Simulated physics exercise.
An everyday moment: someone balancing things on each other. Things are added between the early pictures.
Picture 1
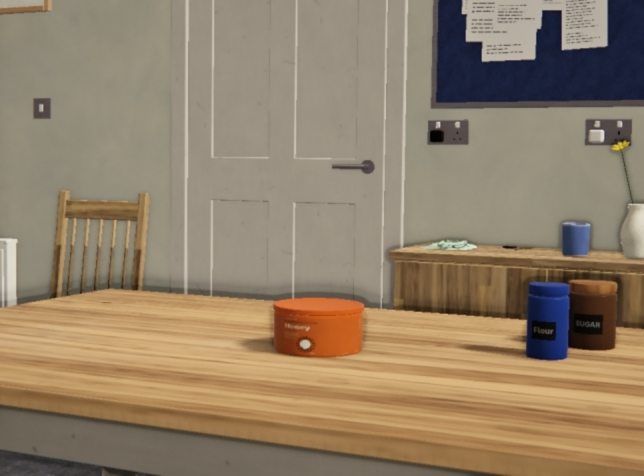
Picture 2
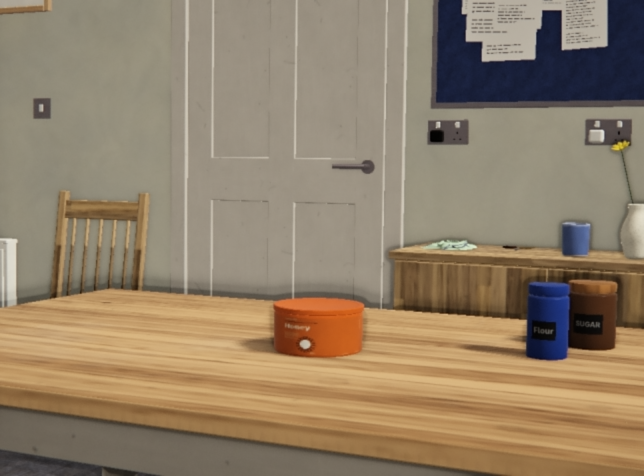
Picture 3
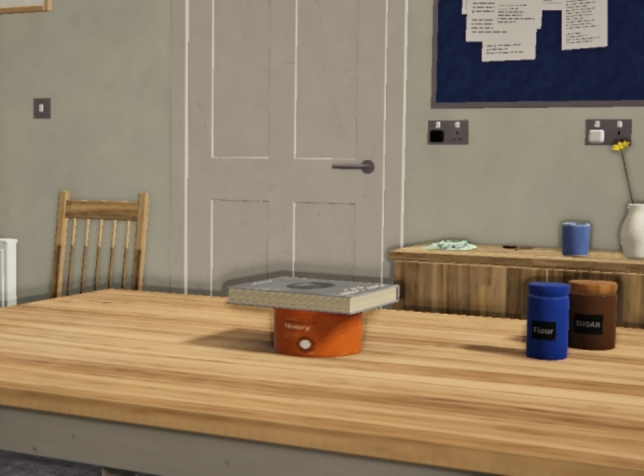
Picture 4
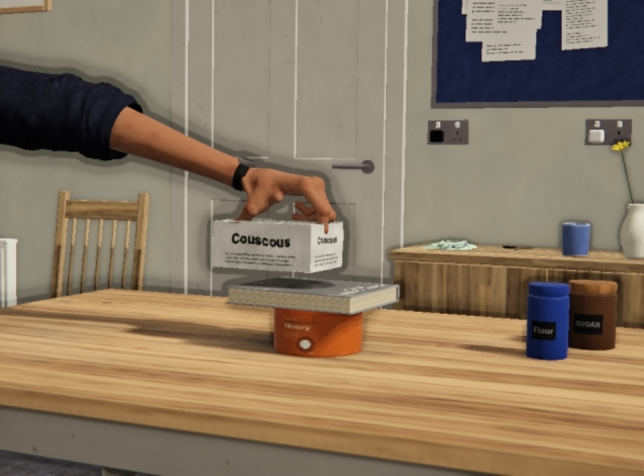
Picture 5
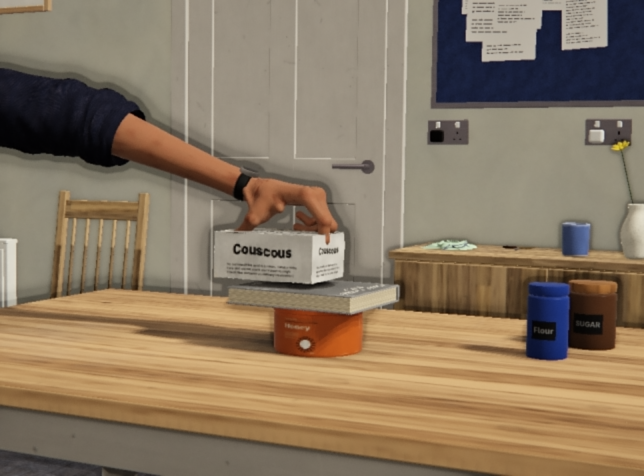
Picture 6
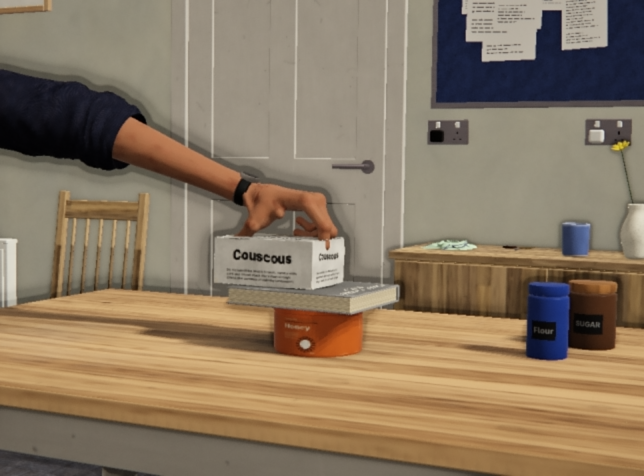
A hand reached in from the left and lowered a white couscous box onto a grey book, which had appeared on top of the orange tub on the wooden table, and kept holding it.
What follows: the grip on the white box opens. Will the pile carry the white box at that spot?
The pile keeps its balance.
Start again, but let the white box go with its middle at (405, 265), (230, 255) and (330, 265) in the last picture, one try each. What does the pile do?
First, it comes apart; second, it gives way; third, it stays up.
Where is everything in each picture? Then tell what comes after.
In the first picture, the last thing is not in view yet.
In the second picture, the last thing is not in view yet; orange tub (318, 327).
In the third picture, the last thing is not in view yet; grey book (314, 294).
In the fourth picture, still above its spot; white box (278, 244); orange tub (318, 327).
In the fifth picture, still above its spot; white box (280, 254); grey book (314, 294).
In the sixth picture, set down, still held; white box (280, 260); orange tub (318, 327).
Then, 0.30 s after the last picture, nothing has stirred.
Then, 0.70 s after the last picture, white box resting near (280, 260).
At rest, all 5 in place. Seen from the same camera at the end, white box near (280, 260). The pile stays up.
